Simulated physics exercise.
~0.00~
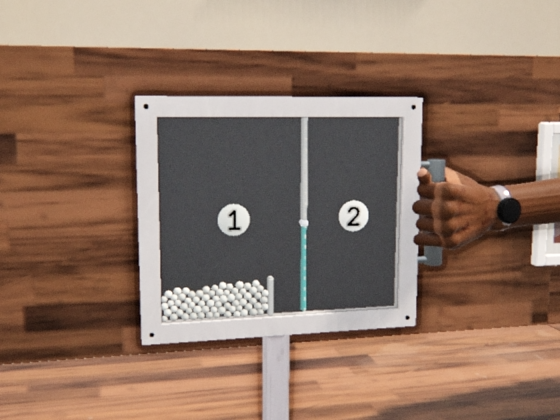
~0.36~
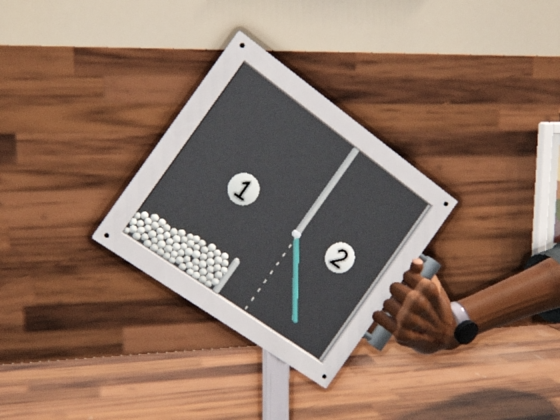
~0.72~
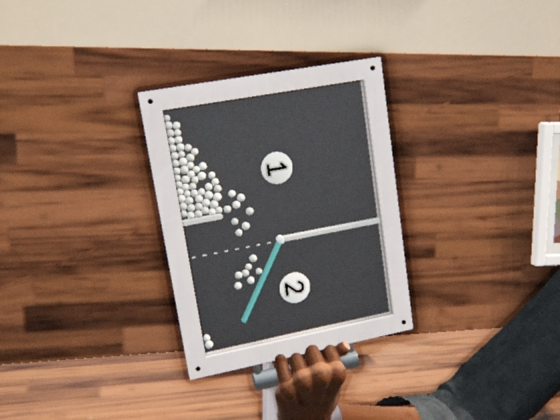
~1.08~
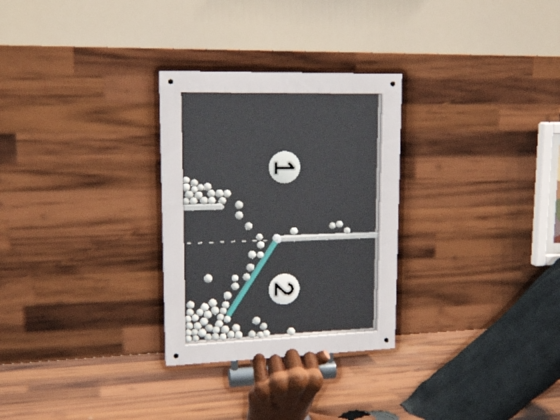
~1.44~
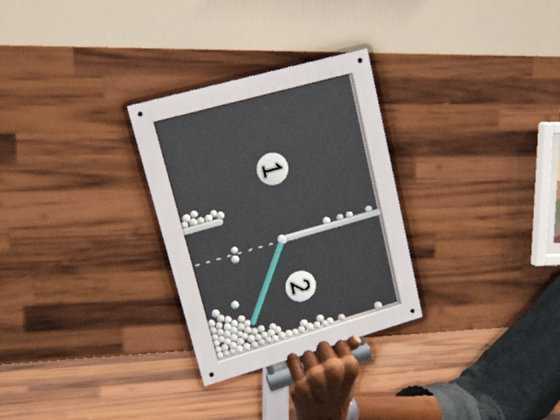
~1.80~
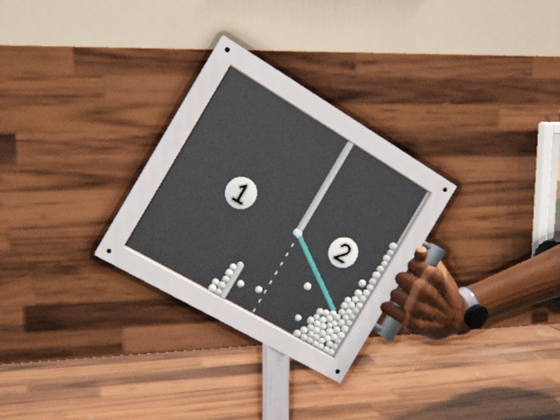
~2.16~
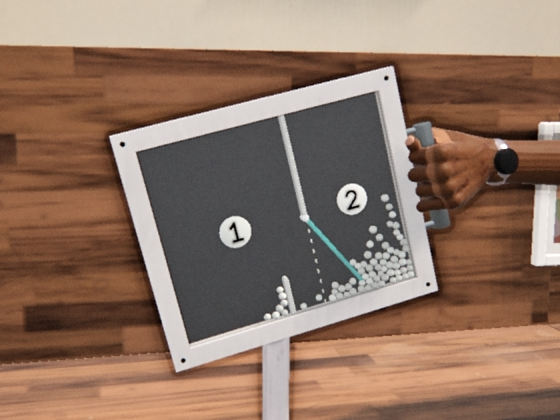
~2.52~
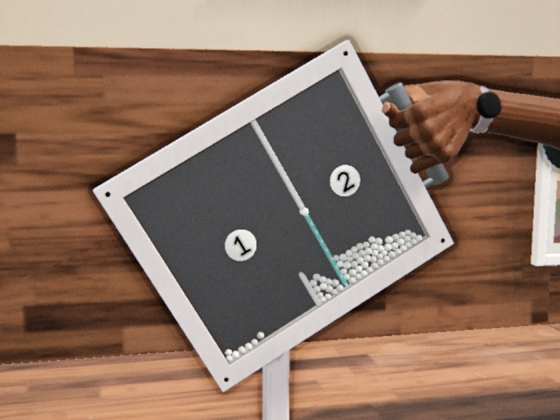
White beads spill into side two as a hand turns the case, and some return.
